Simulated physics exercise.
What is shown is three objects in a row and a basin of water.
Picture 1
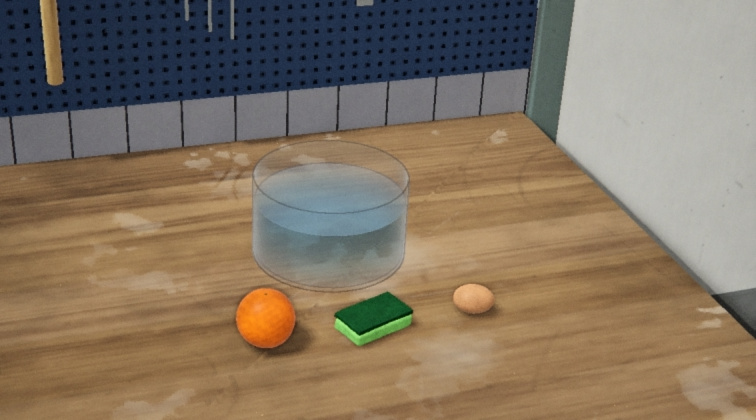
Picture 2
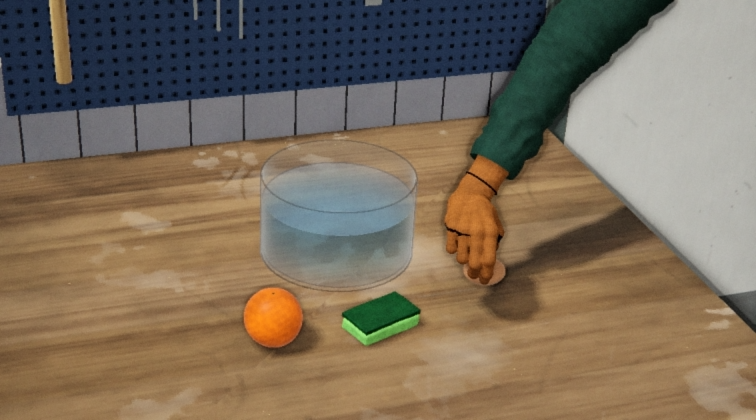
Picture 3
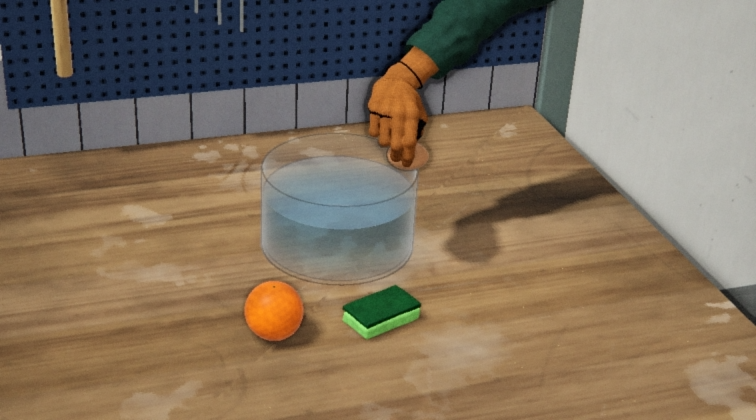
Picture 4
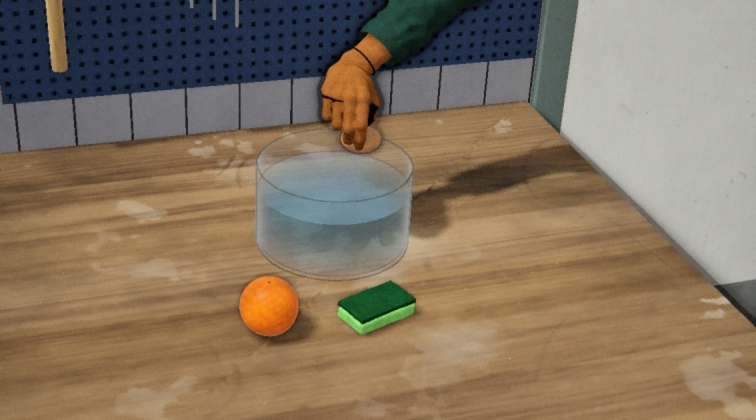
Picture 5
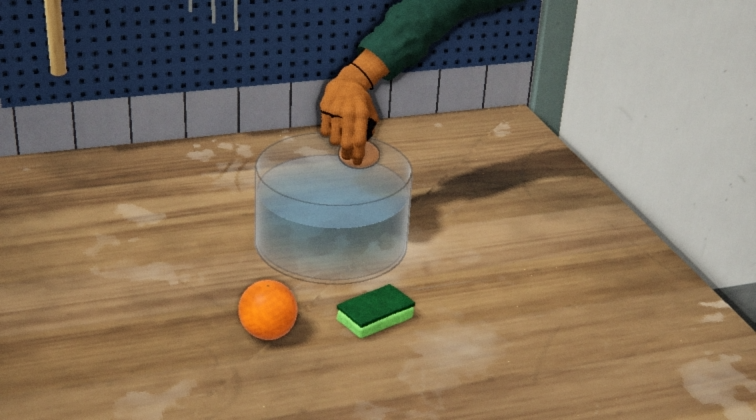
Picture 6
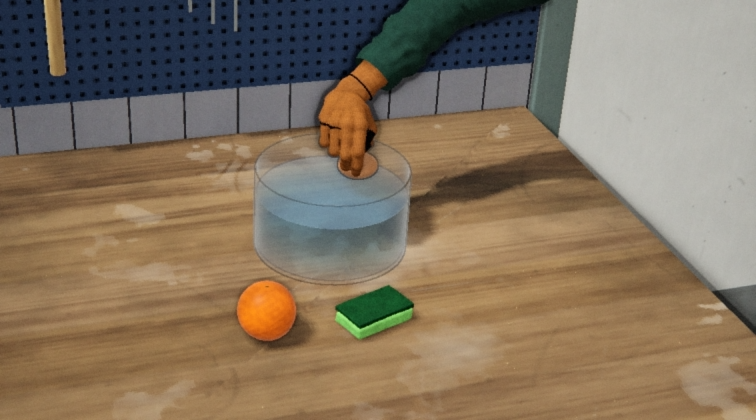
A hand picks up an egg beside a sponge and lowers it into a clear basin, just above the water.
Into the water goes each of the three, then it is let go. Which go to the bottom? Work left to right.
Left rests at the top - middle rests at the top - right lies at the bottom.
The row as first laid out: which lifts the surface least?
I say it's the item in the centre.
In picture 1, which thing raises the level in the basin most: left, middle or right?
It's the leftmost item.
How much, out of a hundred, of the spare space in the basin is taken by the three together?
I'd put it at 20 in a hundred.
Shortly, the egg ends at the bottom.
Then, the sponge bobs at the top.
At the finish, the orange bobs at the top; afloat, orange and sponge.
